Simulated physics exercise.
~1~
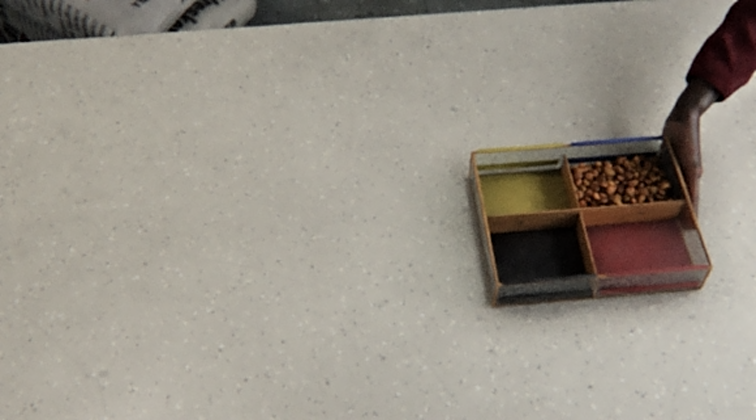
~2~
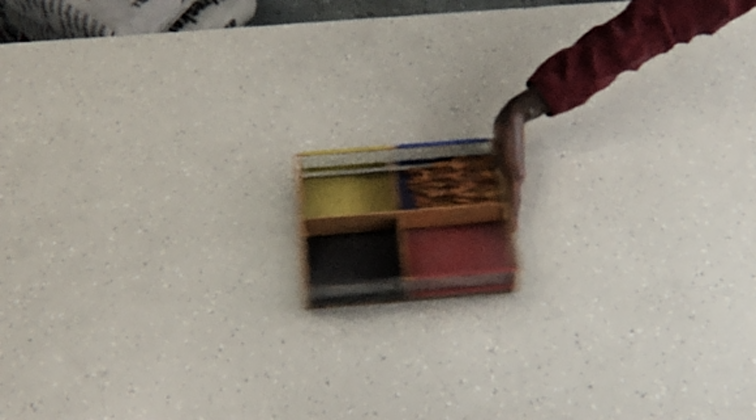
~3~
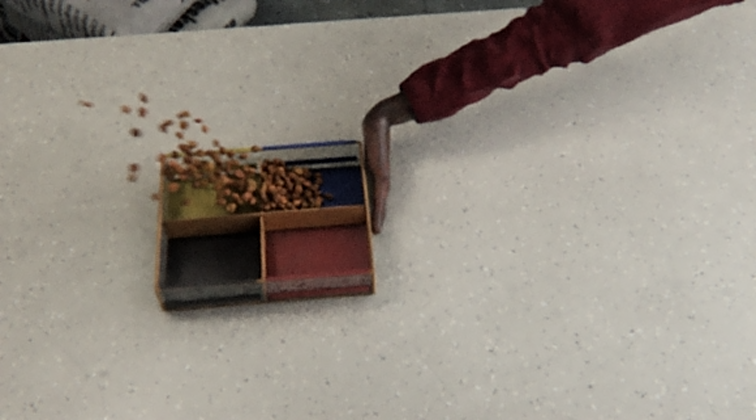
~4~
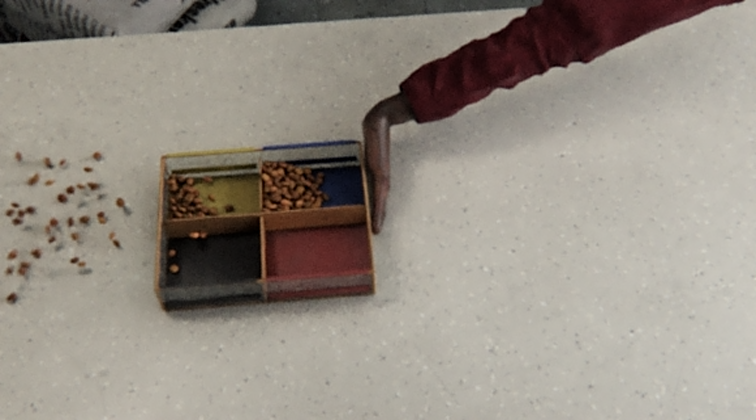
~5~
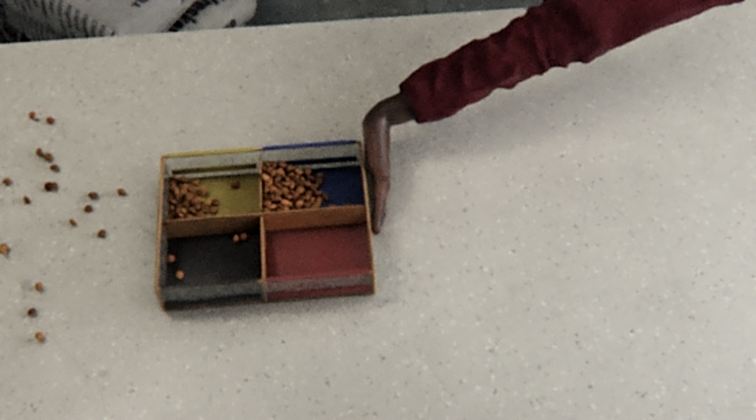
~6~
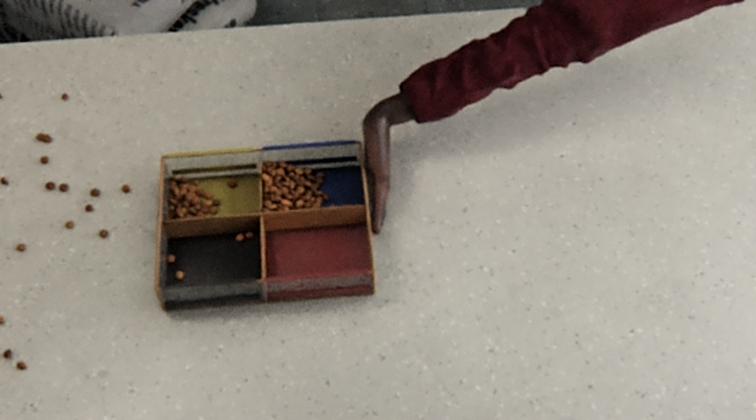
A hand slides a divided tray left and stops, spilling brown bits into other sections and outside.
